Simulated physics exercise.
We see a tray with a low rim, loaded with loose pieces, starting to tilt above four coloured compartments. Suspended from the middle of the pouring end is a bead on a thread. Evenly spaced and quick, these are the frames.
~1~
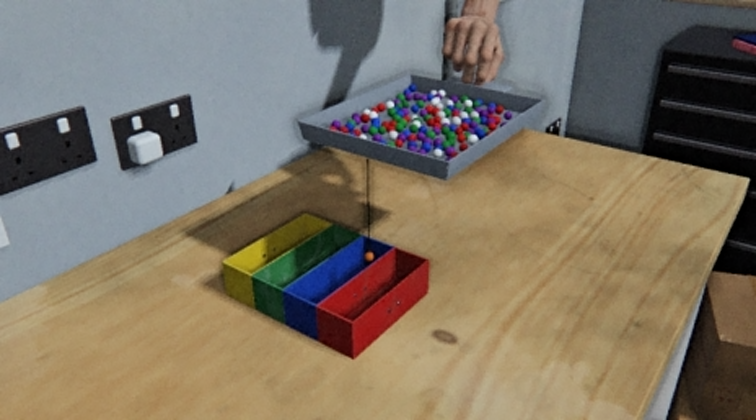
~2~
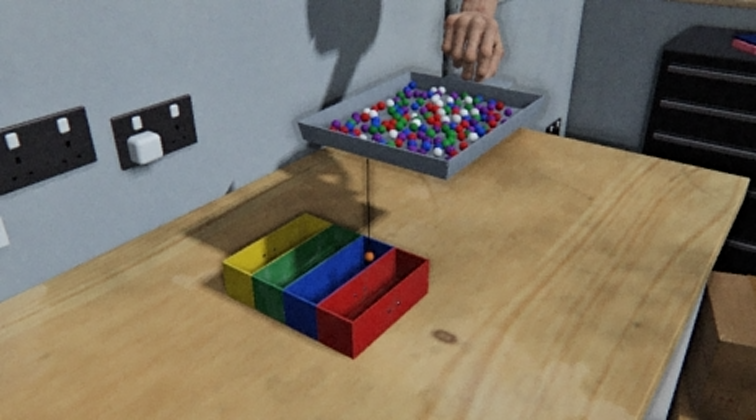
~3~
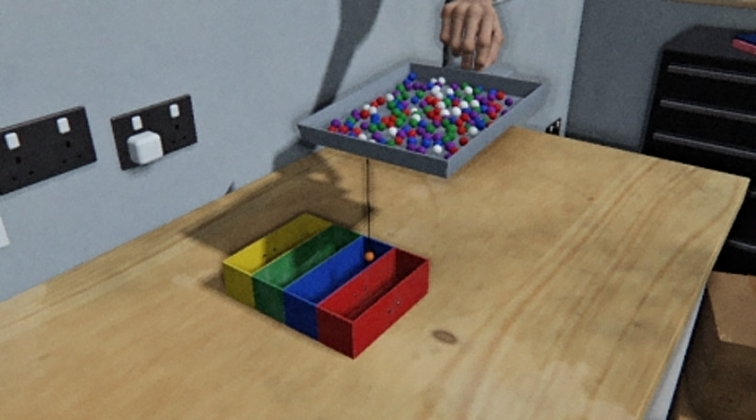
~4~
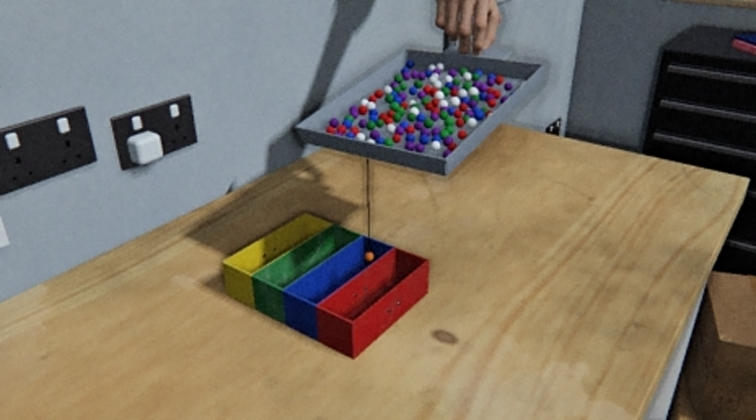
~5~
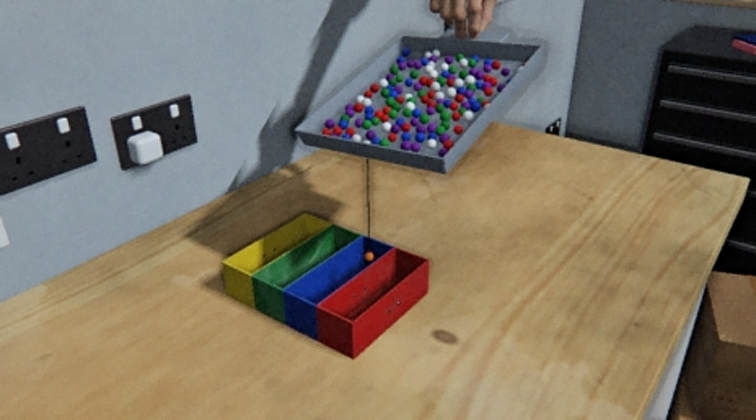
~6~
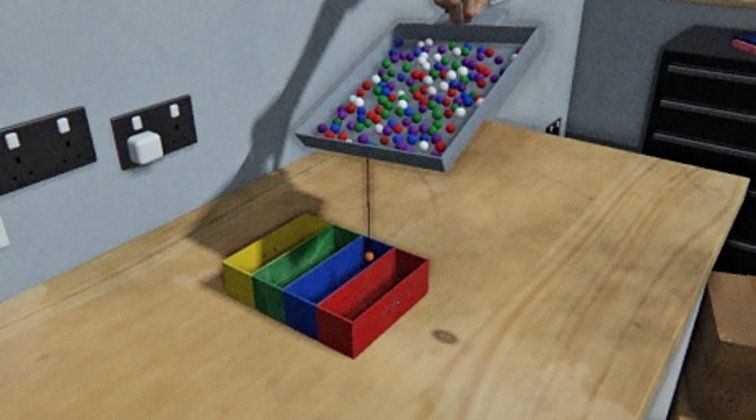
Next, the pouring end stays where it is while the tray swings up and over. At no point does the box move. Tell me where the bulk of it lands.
The bulk lands in the green cell.
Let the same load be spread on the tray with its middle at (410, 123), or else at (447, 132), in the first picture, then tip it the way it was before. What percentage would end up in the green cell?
First case around 40 %, second case around 40 %.
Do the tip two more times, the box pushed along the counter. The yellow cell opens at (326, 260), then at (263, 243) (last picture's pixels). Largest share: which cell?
It would be the yellow one the first time and the green one the second time.
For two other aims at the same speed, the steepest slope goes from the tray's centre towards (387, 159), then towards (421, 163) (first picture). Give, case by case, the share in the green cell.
In turn, 0 percent and then 0 percent.
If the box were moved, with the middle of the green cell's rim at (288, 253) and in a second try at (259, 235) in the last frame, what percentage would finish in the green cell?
About 40 and 0 per cent.
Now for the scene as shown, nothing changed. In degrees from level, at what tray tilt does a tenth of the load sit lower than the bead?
85° or so.
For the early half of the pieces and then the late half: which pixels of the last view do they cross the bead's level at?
Around (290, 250), followed by around (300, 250).
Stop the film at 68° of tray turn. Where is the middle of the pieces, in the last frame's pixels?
Somewhere about pixel (343, 134).
Shortly afterwards, tray tipped steeply; all but a few on the tray; only a few in the yellow cell; a little falling or outside the box.
Next, tray tipped past a quarter turn; a little on the tray; near a quarter in the green cell; a little in the blue cell; a little in the yellow cell; a little in the red cell; near a third falling or outside the box.
Some moments later, tray tipped past a quarter turn; near half in the green cell; near a quarter in the blue cell; a little in the yellow cell; a little in the red cell; near a quarter falling or outside the box.
In the end, tray tipped past a quarter turn; near half in the green cell; near a quarter in the blue cell; a little in the yellow cell; a little in the red cell; near a quarter outside the box.
